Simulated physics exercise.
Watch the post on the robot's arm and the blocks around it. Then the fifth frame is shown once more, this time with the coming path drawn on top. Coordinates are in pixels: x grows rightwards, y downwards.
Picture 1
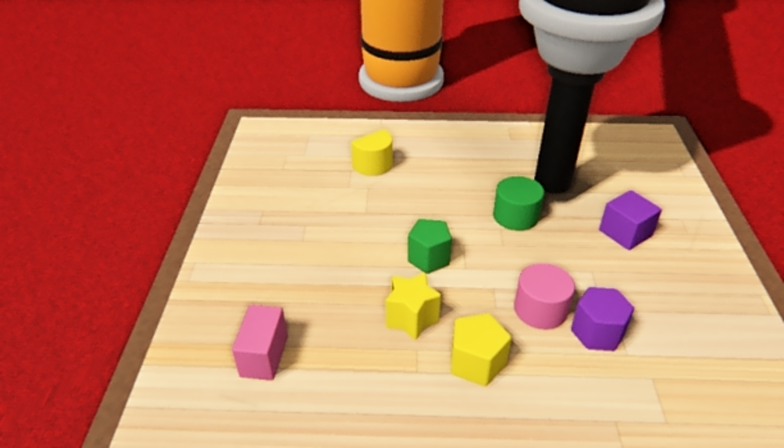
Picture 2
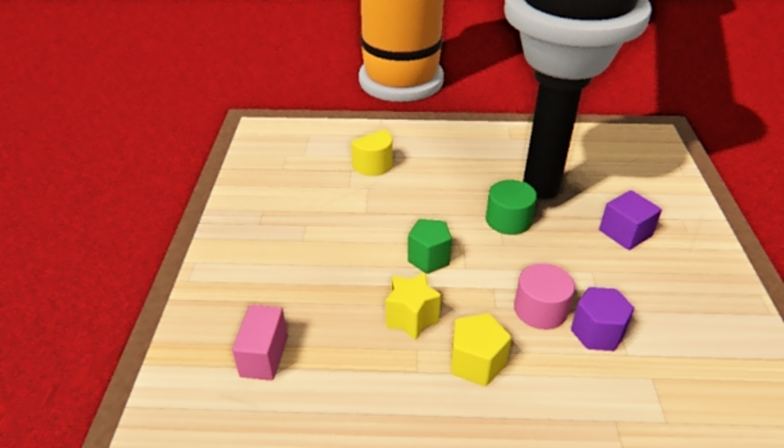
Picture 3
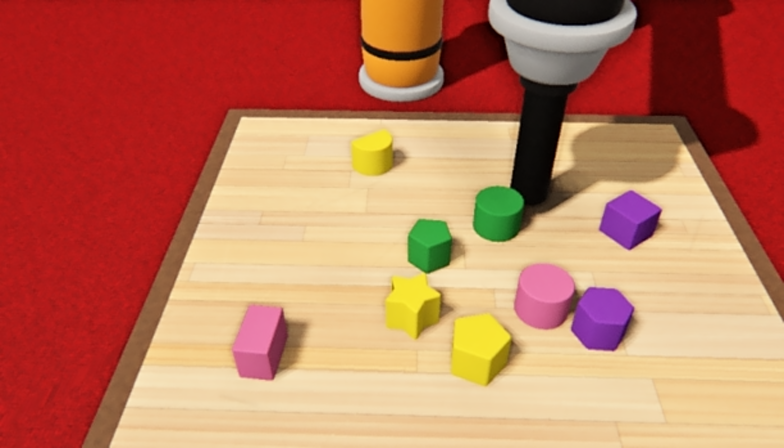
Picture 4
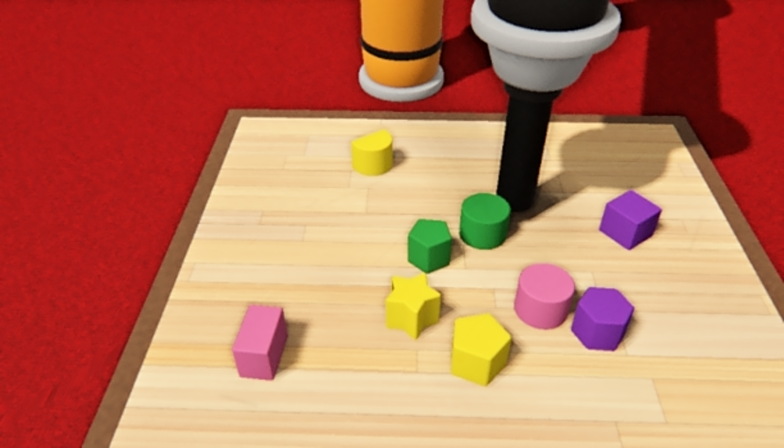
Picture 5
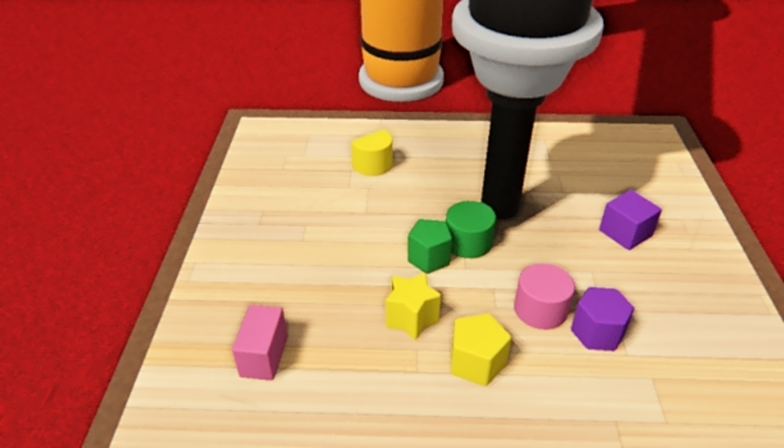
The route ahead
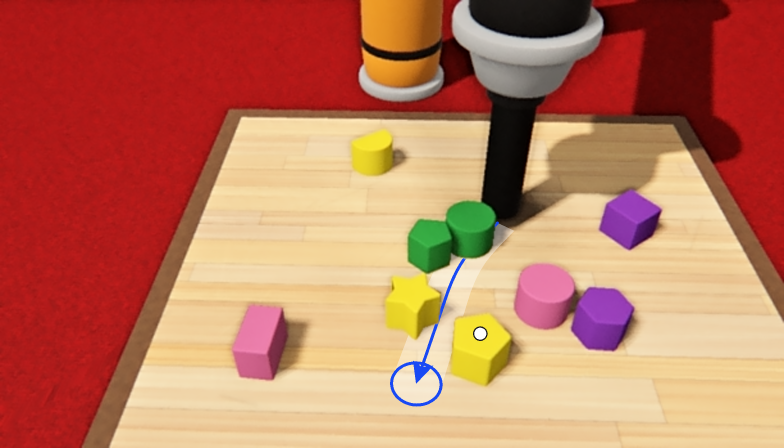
The robot's arm pushes the green round block left until it meets the green pentagonal block.
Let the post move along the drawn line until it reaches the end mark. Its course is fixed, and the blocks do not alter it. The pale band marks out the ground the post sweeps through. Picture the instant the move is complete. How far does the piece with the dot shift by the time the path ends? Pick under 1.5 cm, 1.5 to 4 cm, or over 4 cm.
Overall it shifts less than 1.5 cm.
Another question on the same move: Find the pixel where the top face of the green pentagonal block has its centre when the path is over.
Answer: (355, 247).
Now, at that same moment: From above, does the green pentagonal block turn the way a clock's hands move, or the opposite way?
It is turned clockwise.
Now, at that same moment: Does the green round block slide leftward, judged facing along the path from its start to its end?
No, I don't think so.
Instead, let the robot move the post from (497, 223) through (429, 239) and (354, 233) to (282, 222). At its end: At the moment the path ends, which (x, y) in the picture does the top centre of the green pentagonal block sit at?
In the picture, that point is around (366, 273).
The drawn path runs from (497, 223) through (449, 288) to (416, 383); the dot is on the yellow pentagonal block.
What follows on the original path. One third of the way, post (463, 247); green pentagonal block (373, 248); green round block (420, 246).
Two thirds of the way, post (440, 302); yellow star block (403, 306); green pentagonal block (355, 247), turned 25° clockwise; green round block (397, 265).
At the end, post (417, 368); yellow star block (377, 330), turned 55° clockwise; green pentagonal block (355, 247), turned 25° clockwise; green round block (397, 265); yellow pentagonal block (482, 343), turned 35° anticlockwise.
